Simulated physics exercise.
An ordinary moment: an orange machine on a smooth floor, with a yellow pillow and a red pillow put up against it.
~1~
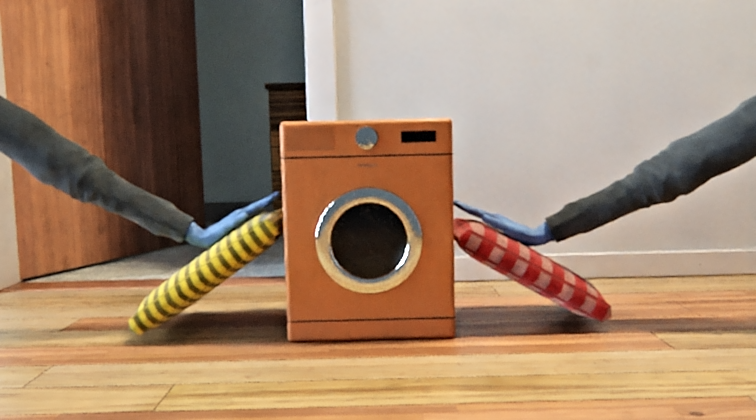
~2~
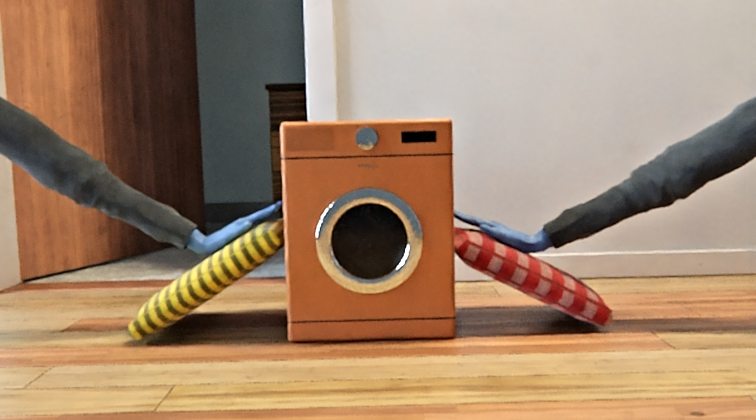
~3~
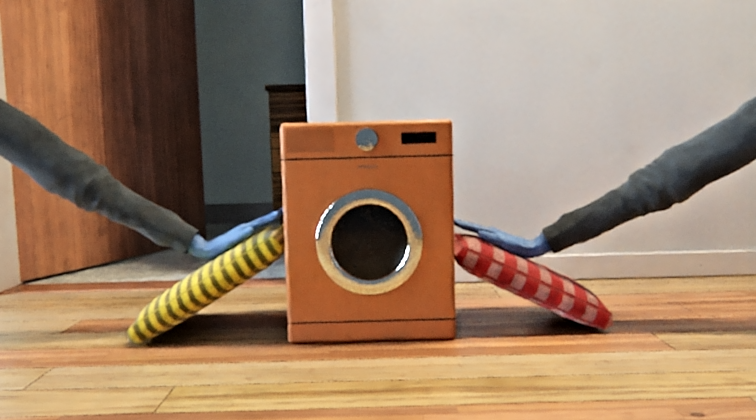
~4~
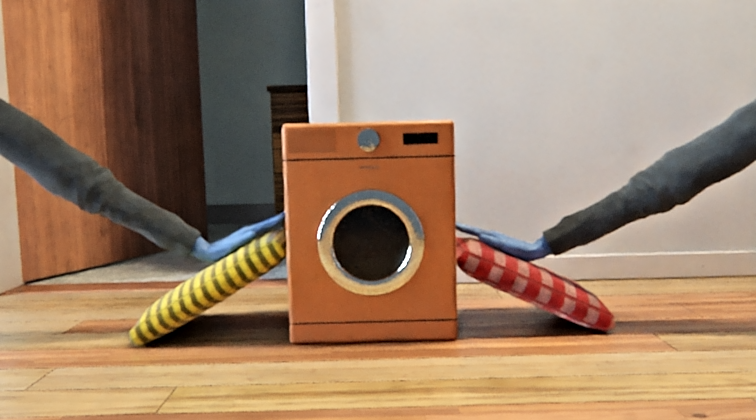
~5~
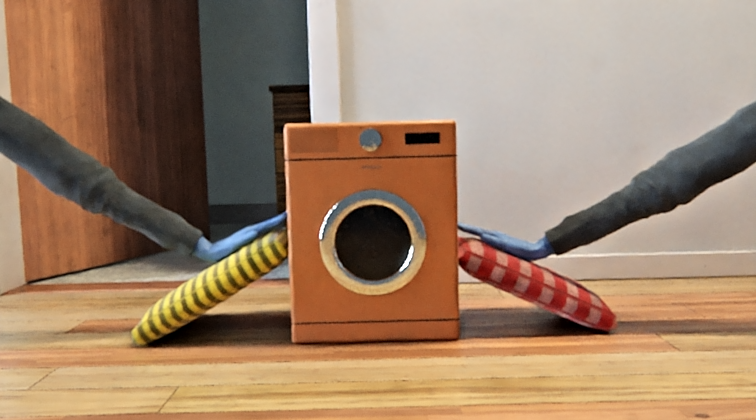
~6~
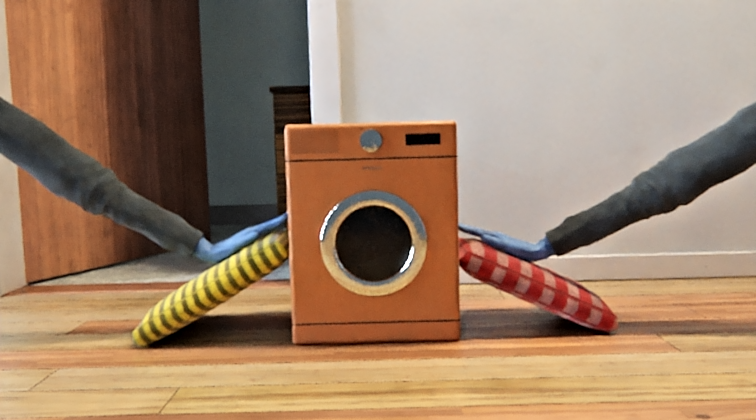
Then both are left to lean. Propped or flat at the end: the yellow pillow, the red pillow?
The yellow pillow slips and lies down; the red pillow slumps to the floor.
Then, 0.24 s on from there, yellow pillow slipping down near (216, 299); red pillow flat on the floor near (533, 299).
Then, 0.38 s on from there, yellow pillow flat on the floor near (216, 311); red pillow flat on the floor near (534, 306).
Then, 0.70 s on from there, yellow pillow flat on the floor near (216, 315); red pillow flat on the floor near (534, 306).
In the end, yellow pillow flat on the floor near (216, 315); red pillow flat on the floor near (534, 306). The yellow pillow slumps to the floor and the red pillow slides down flat.
